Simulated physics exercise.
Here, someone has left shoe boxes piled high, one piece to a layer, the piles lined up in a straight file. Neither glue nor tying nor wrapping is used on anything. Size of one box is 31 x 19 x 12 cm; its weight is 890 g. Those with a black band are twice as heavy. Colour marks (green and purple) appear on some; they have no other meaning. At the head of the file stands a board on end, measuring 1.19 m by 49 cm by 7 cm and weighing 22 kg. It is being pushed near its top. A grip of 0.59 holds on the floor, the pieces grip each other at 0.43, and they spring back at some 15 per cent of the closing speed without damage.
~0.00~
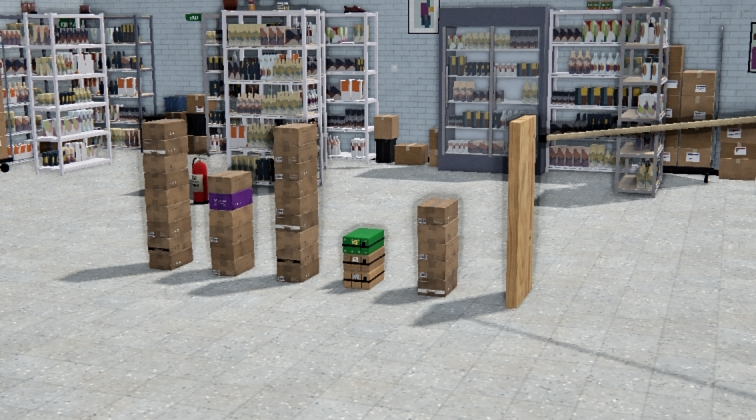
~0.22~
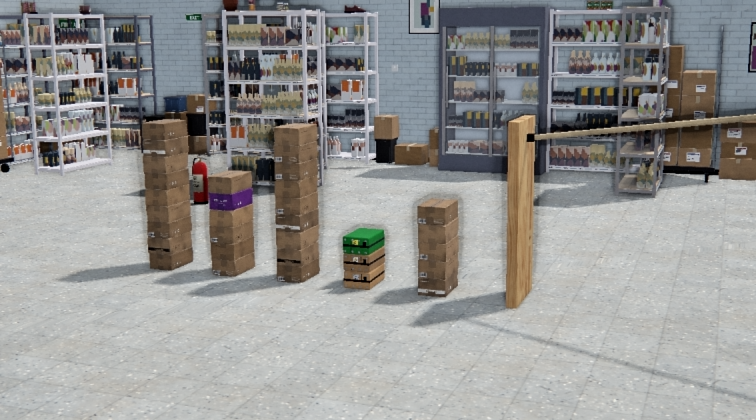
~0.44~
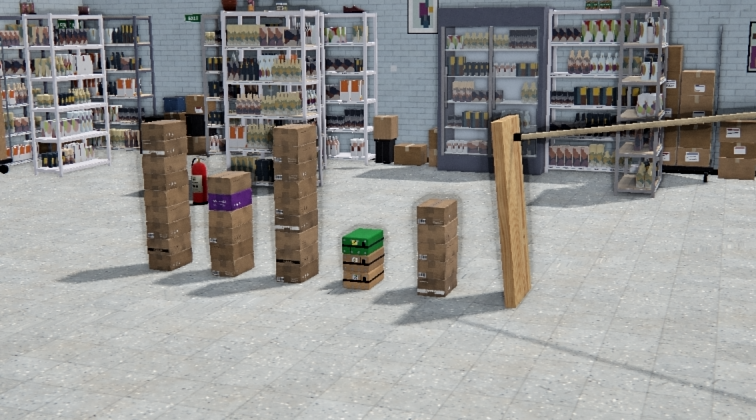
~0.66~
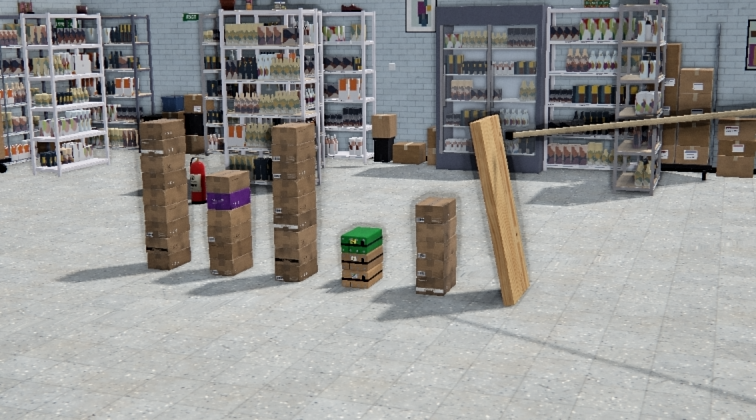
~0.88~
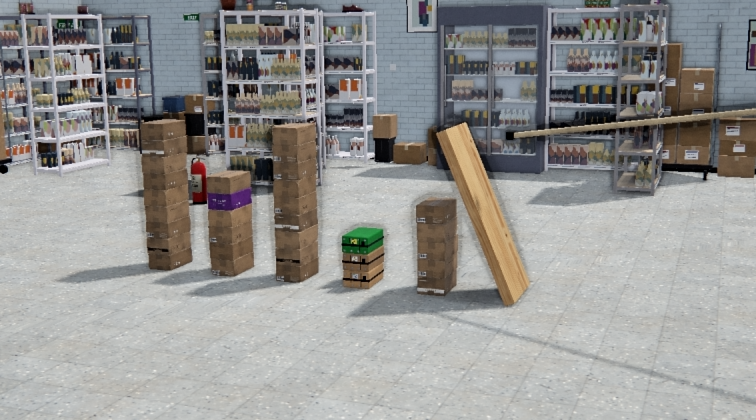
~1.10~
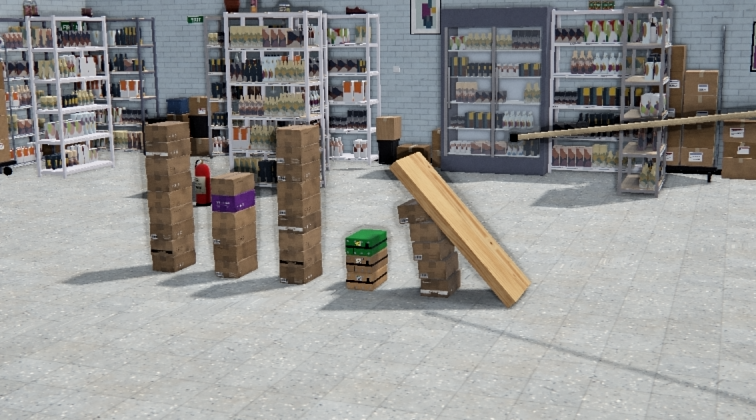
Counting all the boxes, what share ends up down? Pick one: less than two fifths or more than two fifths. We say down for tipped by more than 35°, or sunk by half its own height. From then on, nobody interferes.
Less than two fifths.
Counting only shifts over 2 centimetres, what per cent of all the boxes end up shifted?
Answer: 50 %.
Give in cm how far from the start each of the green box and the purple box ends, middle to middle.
Well, the green finishes about 35 cm from where it began, while the purple finishes about 0 cm from its start.
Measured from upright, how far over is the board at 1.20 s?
It's tipped some 55 degrees away from upright by then.
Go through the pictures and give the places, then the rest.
In the first picture (each place is the centre of the face we see best), pole end (543, 139) 7 cm short, board 0° from upright; green box (355, 246); purple box (220, 202); the others all in place.
Pole end (531, 138) 7 mm in, board 0° from upright; purple box (220, 202), in the second picture.
Pole end (518, 138) 9 cm in, board 5° from upright; purple box (220, 202); the others all in place, in the third picture.
Pole end (510, 136) 13 cm in, stopped, board 12° from upright; purple box (218, 201); the others all in place, in the fourth picture.
Pole end (511, 136) 13 cm in, stopped, board 23° from upright; purple box (219, 202); the others all in place, in the fifth picture.
Pole end (514, 138) 13 cm in, stopped, board 43° from upright; purple box (223, 204); green box (358, 247); steepest lean 8°, the box at (412, 214); 4 have shifted, in the sixth picture.
By 1.20 s, board 54° from upright; none of the 32 boxes down, 5 disturbed.
By 1.36 s, board 64° from upright; 5 of the 32 boxes down; green box tilted 7°.
By 1.76 s, board 70° from upright; 7 of the 32 boxes down; green box tilted 16°, 11 cm lower.
When it is over (2.7 s), board 70° from upright; 7 of the 32 boxes down; green box tilted 12°, 14 cm lower; purple box unmoved. That is 22 per cent. In pixels of the last frame, middles, green box near (323, 258), purple box near (234, 200).
